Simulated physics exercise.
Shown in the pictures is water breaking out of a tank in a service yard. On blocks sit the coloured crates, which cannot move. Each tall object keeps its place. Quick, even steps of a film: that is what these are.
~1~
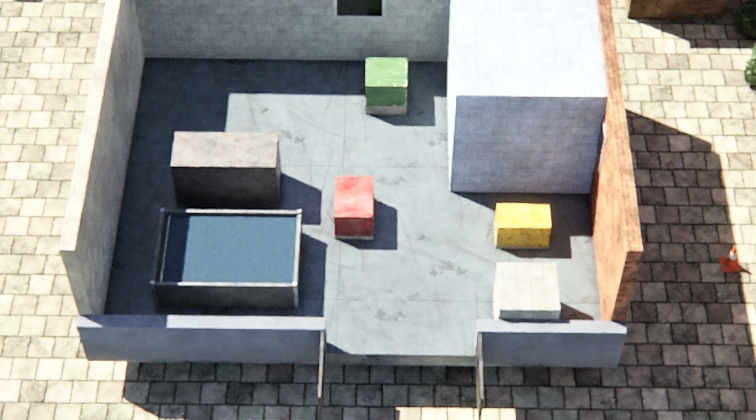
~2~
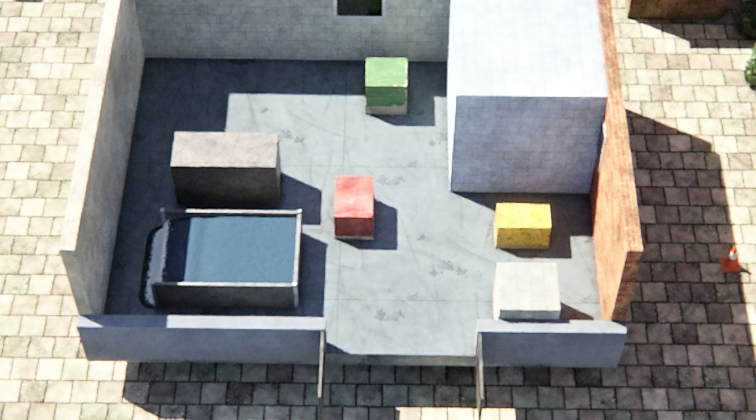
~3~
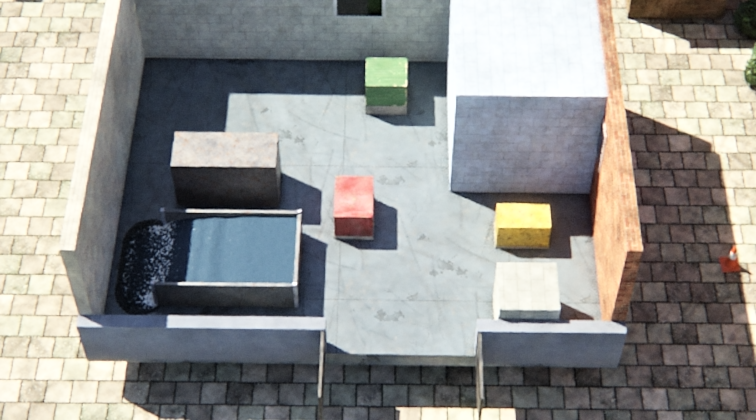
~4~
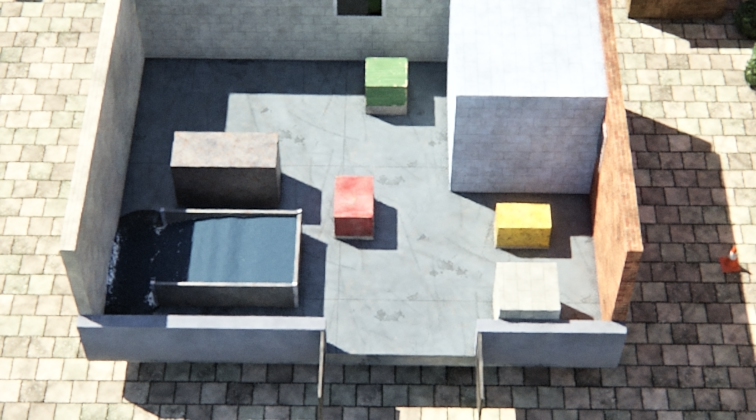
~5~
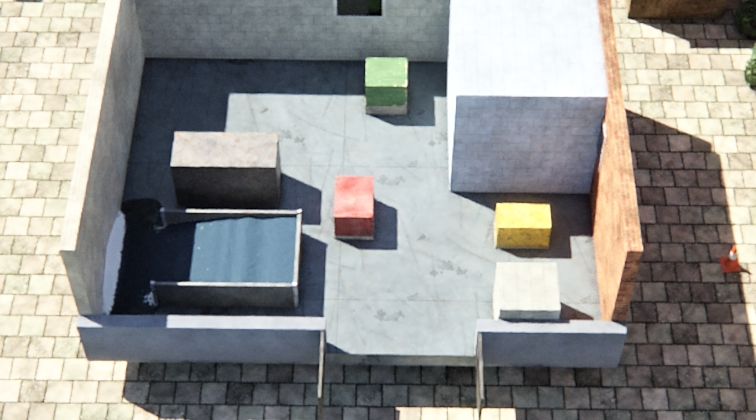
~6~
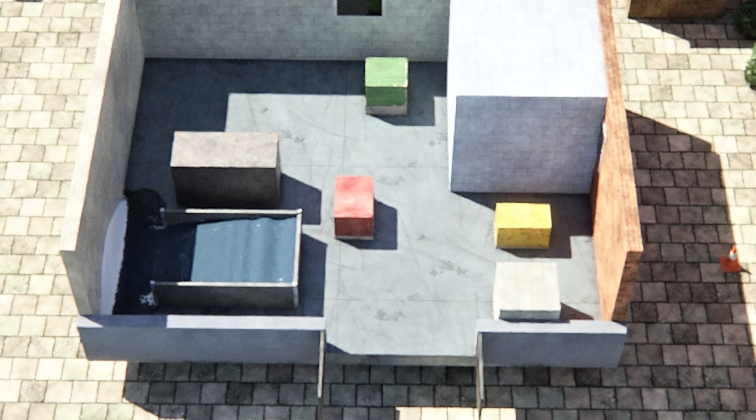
A walled yard with coloured crates held an open tank of still water, then water burst out of its left end, spread across the floor to the left wall, and crept up toward the back.
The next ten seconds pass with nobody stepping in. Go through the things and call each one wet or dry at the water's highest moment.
Called one by one: The red crate is dry; the yellow crate is wet; the green crate is dry.
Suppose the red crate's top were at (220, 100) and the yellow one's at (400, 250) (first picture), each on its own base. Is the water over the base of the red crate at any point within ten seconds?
Note: Red is caught.
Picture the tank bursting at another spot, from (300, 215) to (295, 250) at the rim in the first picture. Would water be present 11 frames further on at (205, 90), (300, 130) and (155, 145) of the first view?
Read off point by point, the answer is not soaked, soaking, not soaked.
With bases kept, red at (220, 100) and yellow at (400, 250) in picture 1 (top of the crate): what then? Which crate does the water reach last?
Crate marked green.
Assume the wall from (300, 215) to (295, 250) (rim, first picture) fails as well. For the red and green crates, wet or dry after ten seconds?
The red crate is flooded and the green crate is untouched.
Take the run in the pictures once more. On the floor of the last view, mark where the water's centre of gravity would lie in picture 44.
Estimate: (263, 207).
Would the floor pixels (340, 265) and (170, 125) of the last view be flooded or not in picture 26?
In turn: Not flooded, covered.
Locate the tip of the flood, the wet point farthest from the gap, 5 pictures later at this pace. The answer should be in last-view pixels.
Look around (133, 137).
A moment on, water covers 10 % of the floor; the red crate not reached, the yellow crate not reached, the green crate not reached.
Next, water covers 20 % of the floor; the red crate not reached, the yellow crate not reached, the green crate not reached.
Then, water covers 40 % of the floor; the red crate not reached, the yellow crate not reached, the green crate not reached.
Later, water covers 65 % of the floor; the red crate not reached, the yellow crate water round its plinth, the green crate water round its plinth.
In the end, water covers 90 % of the floor; the red crate stayed above the water, the yellow crate was topped, the green crate stayed above the water.
